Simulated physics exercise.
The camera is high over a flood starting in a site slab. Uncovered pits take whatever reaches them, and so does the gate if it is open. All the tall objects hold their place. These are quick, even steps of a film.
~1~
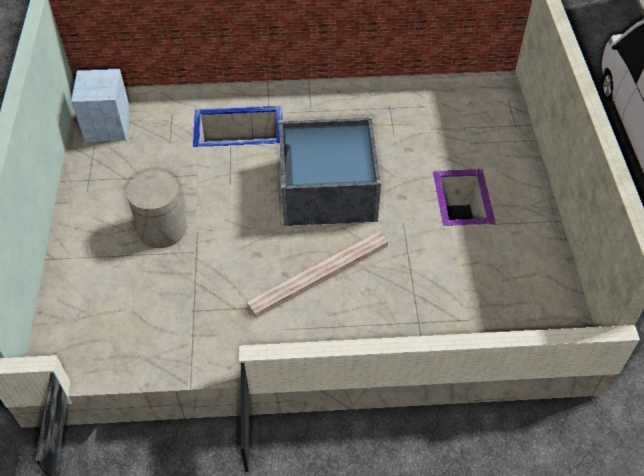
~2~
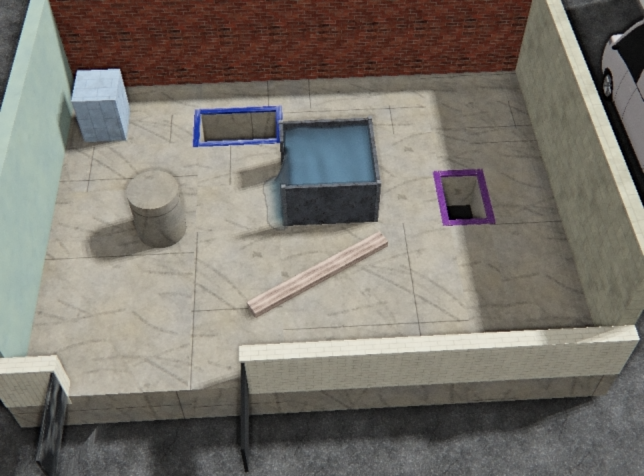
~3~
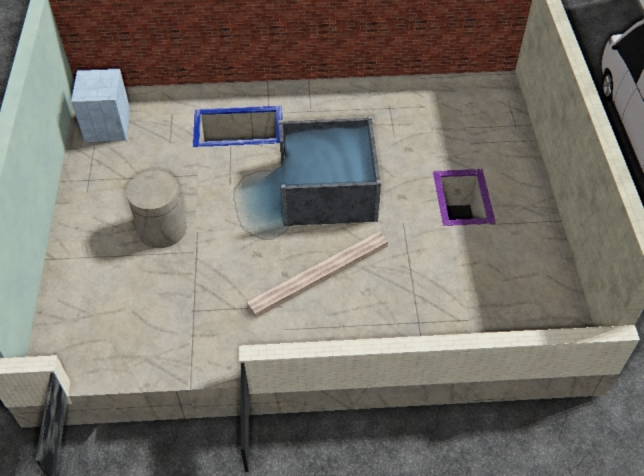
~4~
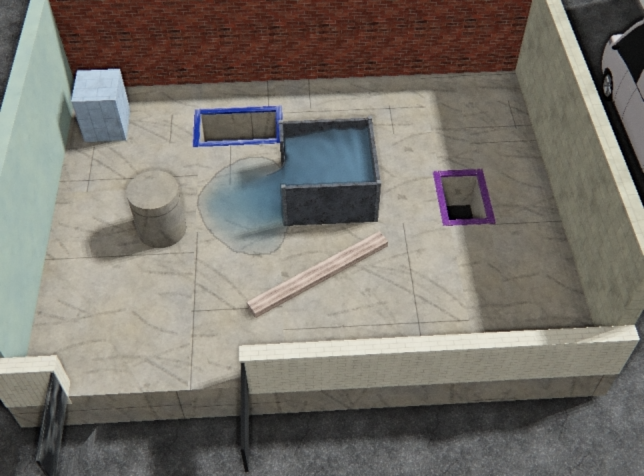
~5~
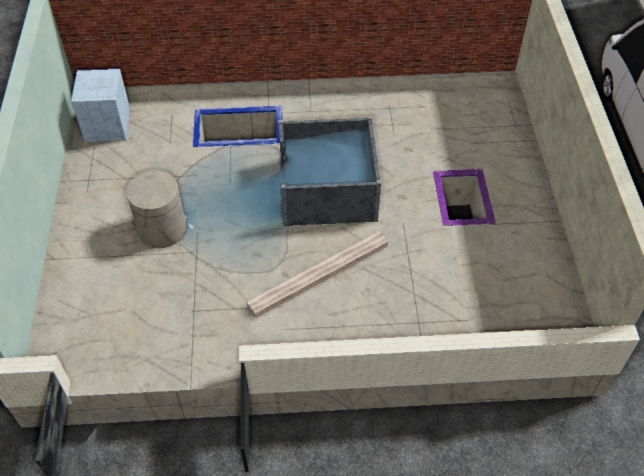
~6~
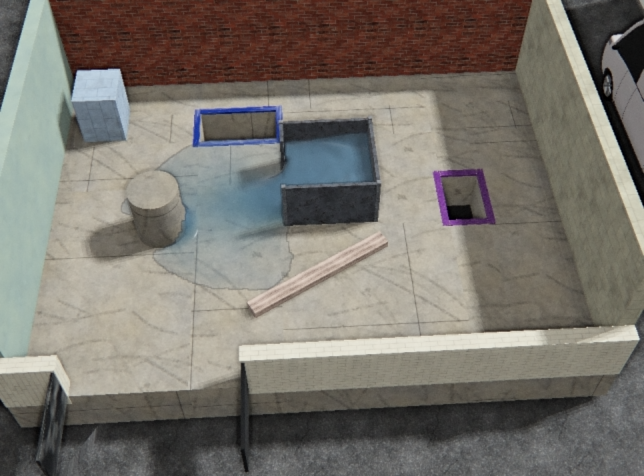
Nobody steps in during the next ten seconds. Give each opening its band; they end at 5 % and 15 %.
One by one: The gate takes over 15 %; the purple pit takes under 5 %; the blue pit takes between 5 and 15 %.
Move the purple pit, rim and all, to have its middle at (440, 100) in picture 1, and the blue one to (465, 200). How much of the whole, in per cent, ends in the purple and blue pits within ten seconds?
Per cent: Purple 2, blue 0.
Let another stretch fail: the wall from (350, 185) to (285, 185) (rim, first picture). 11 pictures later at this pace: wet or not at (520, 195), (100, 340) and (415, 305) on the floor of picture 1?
In turn: Not flooded, wet, under water.
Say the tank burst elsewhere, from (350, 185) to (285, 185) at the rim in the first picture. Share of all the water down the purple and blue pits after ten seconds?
Parts in a hundred: Purple 4, blue 2.
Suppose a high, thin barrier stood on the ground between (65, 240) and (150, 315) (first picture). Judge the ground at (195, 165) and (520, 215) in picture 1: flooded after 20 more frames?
One after the other: Flooded, clear.
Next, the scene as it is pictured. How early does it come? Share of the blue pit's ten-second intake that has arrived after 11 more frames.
Close to 15 %.
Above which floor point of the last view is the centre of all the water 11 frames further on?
Near (200, 209).
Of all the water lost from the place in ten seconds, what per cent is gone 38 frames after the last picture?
About 60 per cent.
A moment on, water covers 25 % of the floor; the gate 0 %, the purple pit 0 %, the blue pit 1 %.
Next, water covers 35 % of the floor; the gate 3 %, the purple pit 0 %, the blue pit 2 %.
Then, water covers 35 % of the floor; the gate 12 %, the purple pit 0 %, the blue pit 2 %.
Later, water covers 45 % of the floor; the gate 24 %, the purple pit 0 %, the blue pit 6 %.
In the end, water covers 45 % of the floor; the gate 37 %, the purple pit 0 %, the blue pit 11 %.
